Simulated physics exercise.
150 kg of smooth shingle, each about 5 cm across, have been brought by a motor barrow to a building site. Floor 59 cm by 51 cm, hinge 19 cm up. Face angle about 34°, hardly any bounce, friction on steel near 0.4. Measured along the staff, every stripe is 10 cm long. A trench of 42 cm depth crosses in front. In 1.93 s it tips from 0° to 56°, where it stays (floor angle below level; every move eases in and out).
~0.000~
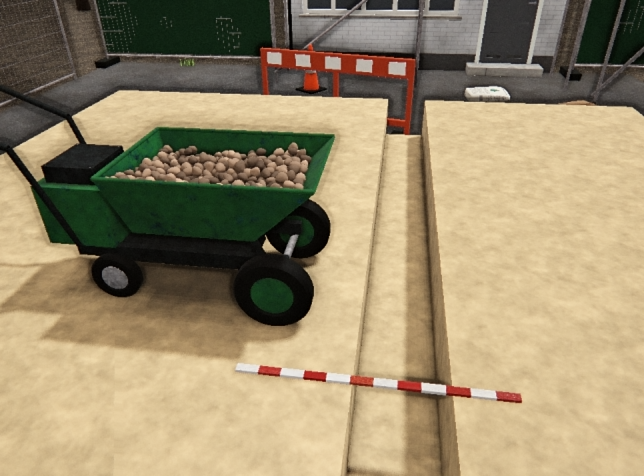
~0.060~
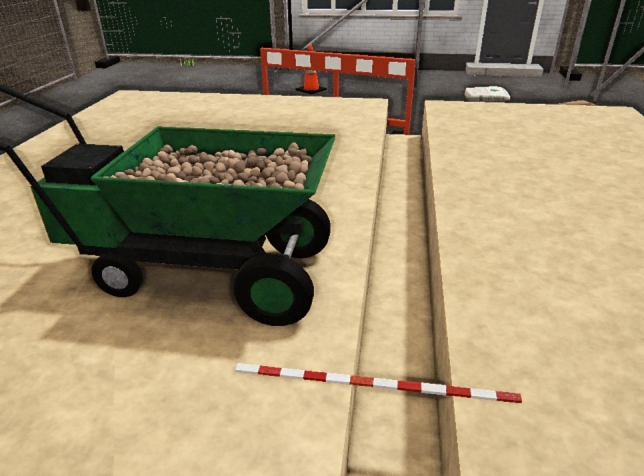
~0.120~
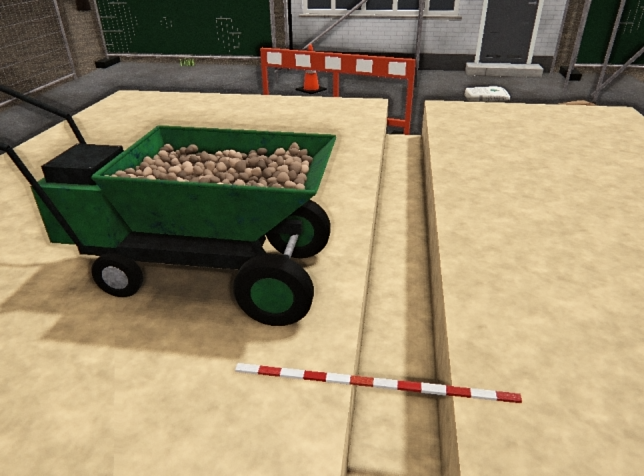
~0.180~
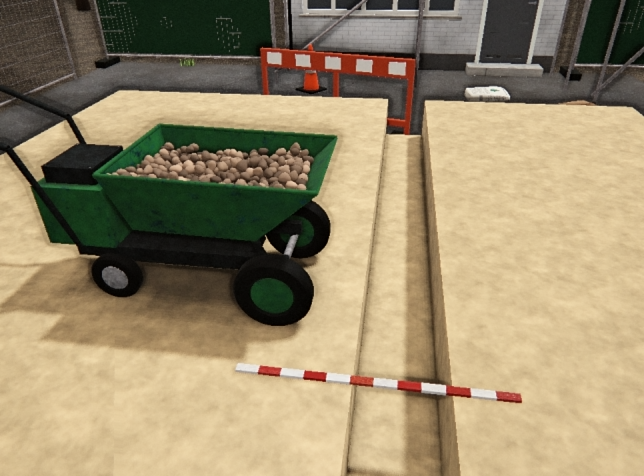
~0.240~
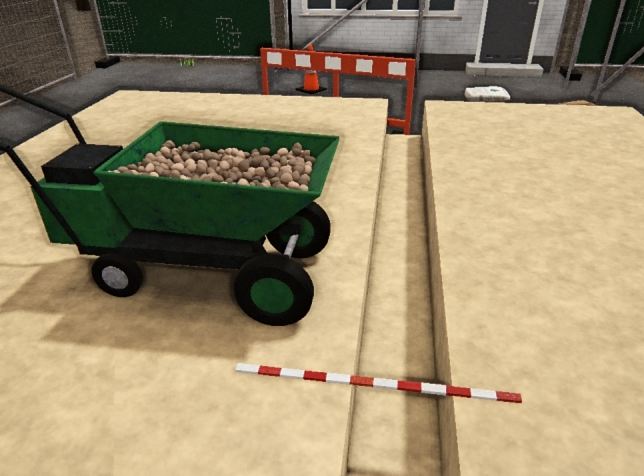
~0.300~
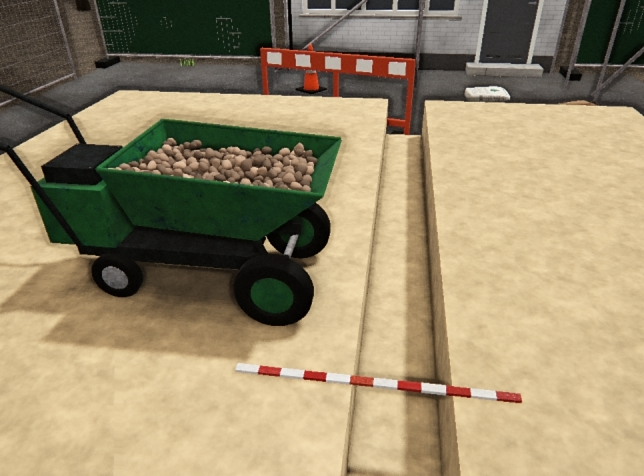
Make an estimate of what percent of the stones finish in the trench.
About 75 percent.
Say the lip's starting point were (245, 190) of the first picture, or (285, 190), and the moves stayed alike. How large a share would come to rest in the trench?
It'd be around 95 per cent and after that around 95 per cent.
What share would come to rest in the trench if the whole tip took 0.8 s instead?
About 60 percent, I'd say.
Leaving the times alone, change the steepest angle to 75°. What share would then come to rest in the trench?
In that case some 65 per cent.
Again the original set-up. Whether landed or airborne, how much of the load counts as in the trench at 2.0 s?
I'd say near 25 per cent at that time.
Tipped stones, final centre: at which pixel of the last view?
I'd point to around (419, 344).
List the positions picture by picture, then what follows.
In the first frame, the skip is at 0°, its lip at (314, 193); the top of the load is at (257, 161).
In the second frame, the skip is at 0°, its lip at (314, 193); the top of the load is at (257, 161); the stones move at 0.0 m/s on average.
In the third frame, the skip is at 1°, its lip at (315, 193); the top of the load is at (248, 160); the stones move at 0.1 m/s on average.
The fourth frame shows lip at (317, 194), floor tilted 1°, highest stones at (235, 160); the stones move at 0.1 m/s on average.
In the fifth frame, the skip is at 2°, its lip at (320, 195); the top of the load is at (226, 158); the stones move at 0.2 m/s on average.
The sixth frame shows lip at (322, 196), floor tilted 4°, highest stones at (212, 156); the stones move at 0.2 m/s on average.
After 1.5 s the floor is at 47°; 100 % in the skip; the foremost stones are at (395, 223).
After 2.0 s the floor is at 56°; 63 % in the skip, 26 % in the trench, 11 % past the trench; the foremost stones are at (490, 301).
After 2.4 s the floor is at 56°; 37 % in the skip, 39 % in the trench, 24 % past the trench; the foremost stones are at (562, 304).
After 4.3 s the floor is at 56°; 0 % in the skip, 75 % in the trench, 25 % past the trench; the foremost stones are at (612, 307).
